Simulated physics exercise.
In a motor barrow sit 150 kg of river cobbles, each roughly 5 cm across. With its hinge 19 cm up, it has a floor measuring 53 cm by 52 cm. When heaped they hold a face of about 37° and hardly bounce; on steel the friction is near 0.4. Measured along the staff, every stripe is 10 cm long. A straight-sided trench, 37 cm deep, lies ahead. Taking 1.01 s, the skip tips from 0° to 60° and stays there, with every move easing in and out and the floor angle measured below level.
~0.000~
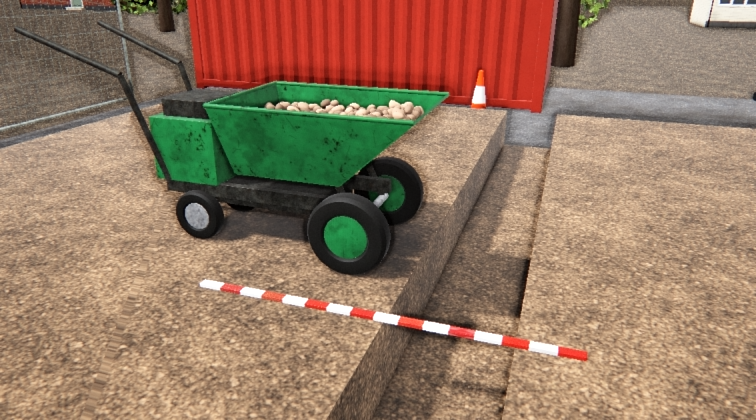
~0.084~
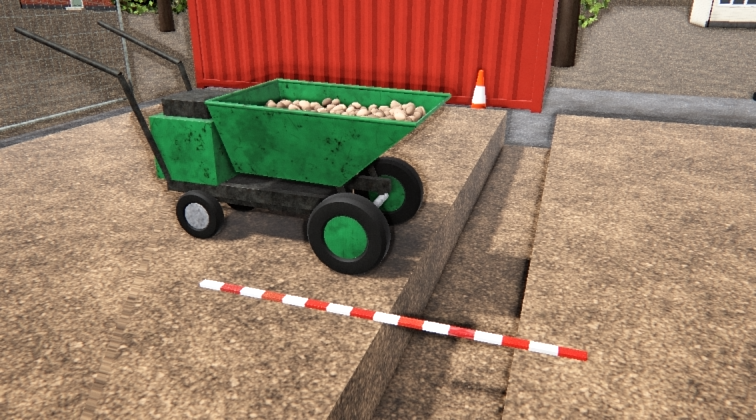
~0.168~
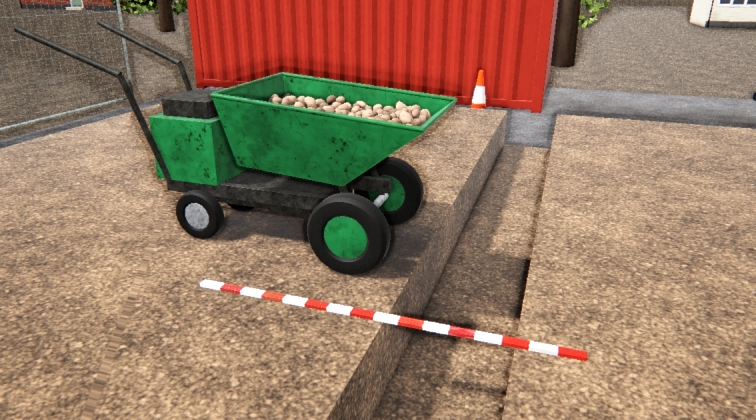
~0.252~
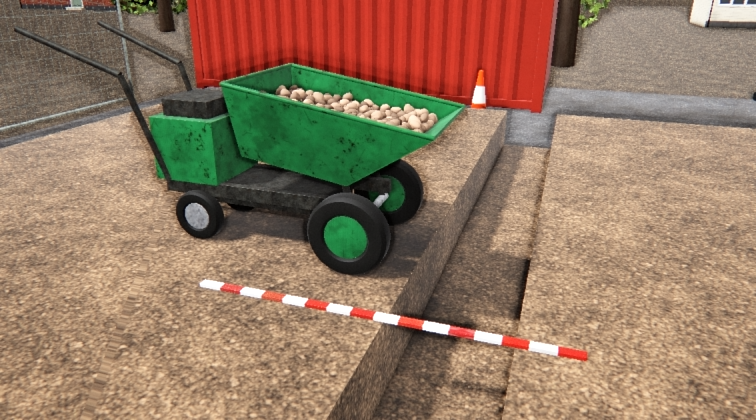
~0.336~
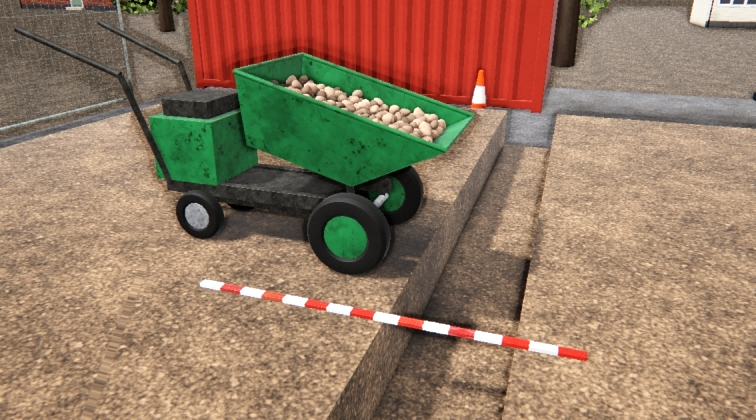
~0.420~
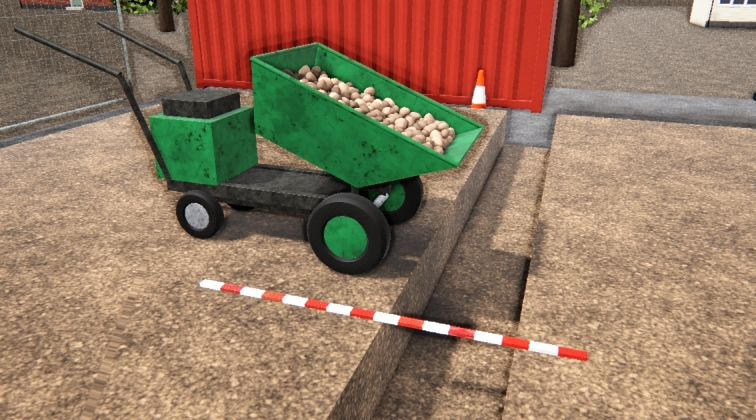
The green skip of a motor barrow tilts steadily toward the trench, its cobbles shifting slightly.
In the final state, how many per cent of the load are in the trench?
About 56 per cent are in the trench in the final state.
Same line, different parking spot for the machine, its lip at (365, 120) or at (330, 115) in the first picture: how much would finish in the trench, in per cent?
That gives roughly 95 per cent and roughly 100 per cent.
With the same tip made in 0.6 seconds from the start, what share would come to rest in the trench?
Close to 45 per cent then.
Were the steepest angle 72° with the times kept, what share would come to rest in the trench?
Close to 60 per cent then.
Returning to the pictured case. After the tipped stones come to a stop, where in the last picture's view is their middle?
Their middle lands near (518, 312).
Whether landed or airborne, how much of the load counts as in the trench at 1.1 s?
At that moment: Approx. 10 %.
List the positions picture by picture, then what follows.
In the first frame, the skip is at 0°, its lip at (414, 123); the top of the load is at (385, 111).
In the second frame, the skip is at 1°, its lip at (417, 125); the top of the load is at (363, 111); the stones move at 0.2 m/s on average.
In the third frame, the skip is at 4°, its lip at (424, 130); the top of the load is at (304, 103); the stones move at 0.4 m/s on average.
The fourth frame shows lip at (434, 139), floor tilted 9°, highest stones at (299, 96); the stones move at 0.6 m/s on average.
The fifth frame shows lip at (446, 151), floor tilted 16°, highest stones at (300, 85); the stones move at 0.7 m/s on average.
In the sixth frame, the skip is at 22°, its lip at (458, 166); the top of the load is at (310, 77); the stones move at 0.7 m/s on average.
After 0.8 s the floor is at 51°; 100 % in the skip; the foremost stones are at (480, 204).
After 1.1 s the floor is at 60°; 86 % in the skip, 11 % in the trench, 4 % past the trench; the foremost stones are at (546, 262).
After 1.5 s the floor is at 60°; 41 % in the skip, 21 % in the trench, 37 % past the trench; the foremost stones are at (659, 296).
After 3.4 s the floor is at 60°; 0 % in the skip, 56 % in the trench, 44 % past the trench; the foremost stones are past the picture's edge.
